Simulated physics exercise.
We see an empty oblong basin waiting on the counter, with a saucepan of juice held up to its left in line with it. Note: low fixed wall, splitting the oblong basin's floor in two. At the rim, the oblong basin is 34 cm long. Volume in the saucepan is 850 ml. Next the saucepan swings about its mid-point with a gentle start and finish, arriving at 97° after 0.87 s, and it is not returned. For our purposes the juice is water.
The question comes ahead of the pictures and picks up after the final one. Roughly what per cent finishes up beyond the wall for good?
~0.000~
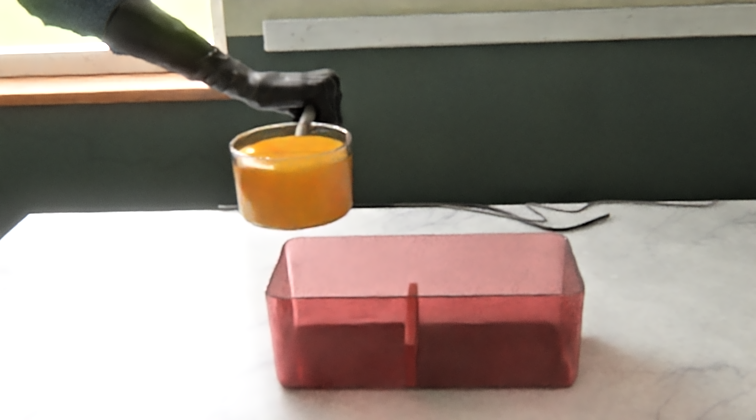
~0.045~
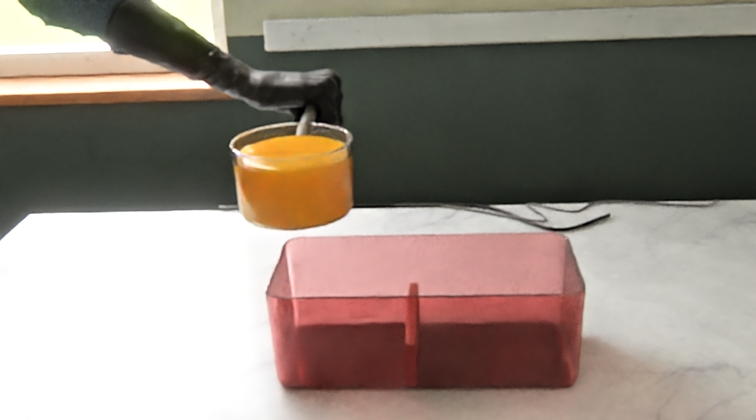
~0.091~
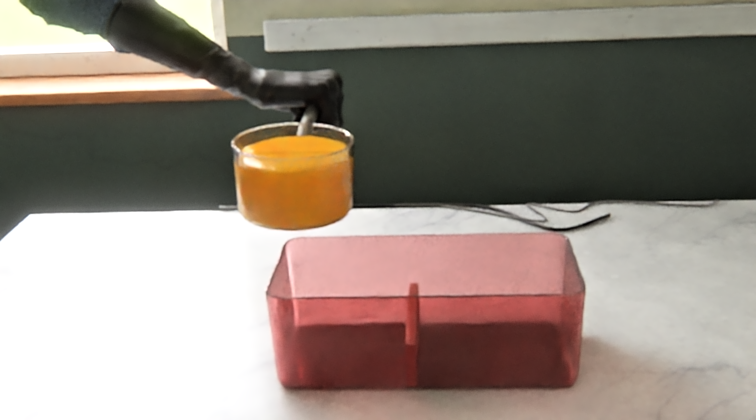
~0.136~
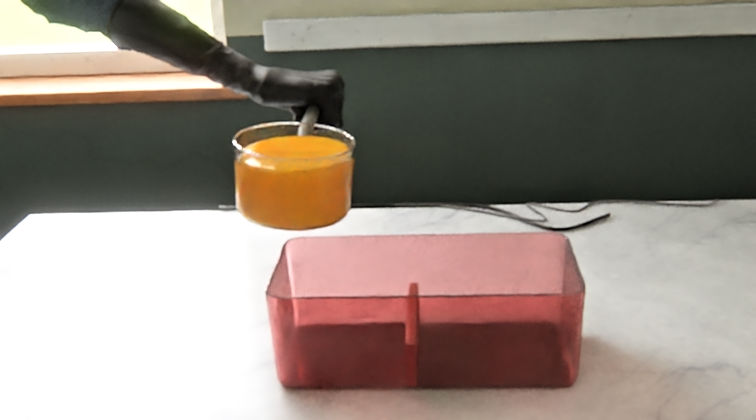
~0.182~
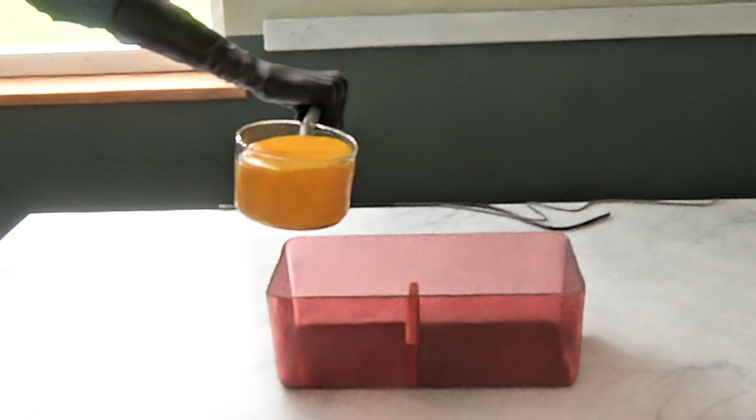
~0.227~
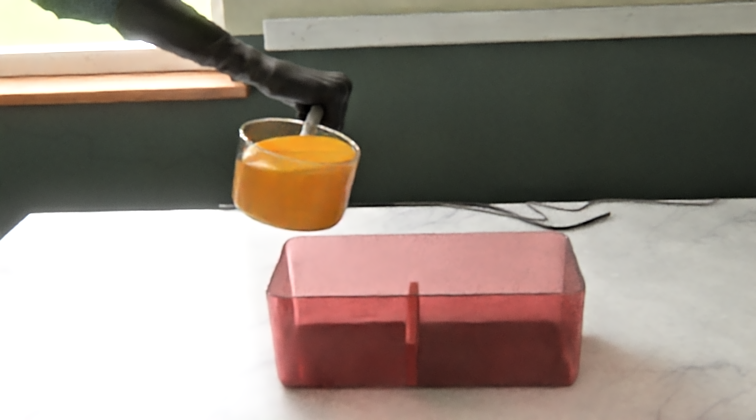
Roughly 56 per cent.
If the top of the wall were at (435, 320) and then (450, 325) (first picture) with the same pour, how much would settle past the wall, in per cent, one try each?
The first gives near 25 per cent and the second near 10 per cent.
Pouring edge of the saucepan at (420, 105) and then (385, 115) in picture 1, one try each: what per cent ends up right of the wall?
About 95 %, then about 95 %.
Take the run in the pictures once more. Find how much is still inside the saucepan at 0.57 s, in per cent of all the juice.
Still held: Roughly 62 % of the total.
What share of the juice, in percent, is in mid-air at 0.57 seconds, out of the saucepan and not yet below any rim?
Near 26 in a hundred.
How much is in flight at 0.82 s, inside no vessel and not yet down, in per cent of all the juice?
It comes to some 10 percent of the total.
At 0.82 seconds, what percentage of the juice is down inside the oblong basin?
76 per cent or thereabouts.
Then, 0.57 s in, the tilt is 71° and 61 per cent is still to pour, 3 is left of the wall and 9 right of it.
Then, 0.82 s in, the tilt is 96° and 16 per cent is still to pour, 22 is left of the wall and 54 right of it.
Then, 1.08 s in, the tilt is 97° and 3 per cent is still to pour, 38 is left of the wall and 56 right of it.
Then, 1.37 s in, the tilt is 97° and 1 per cent is still to pour, 43 is left of the wall and 56 right of it.
Finally, 44 per cent lies left of the wall, 56 right of it and 0 outside.
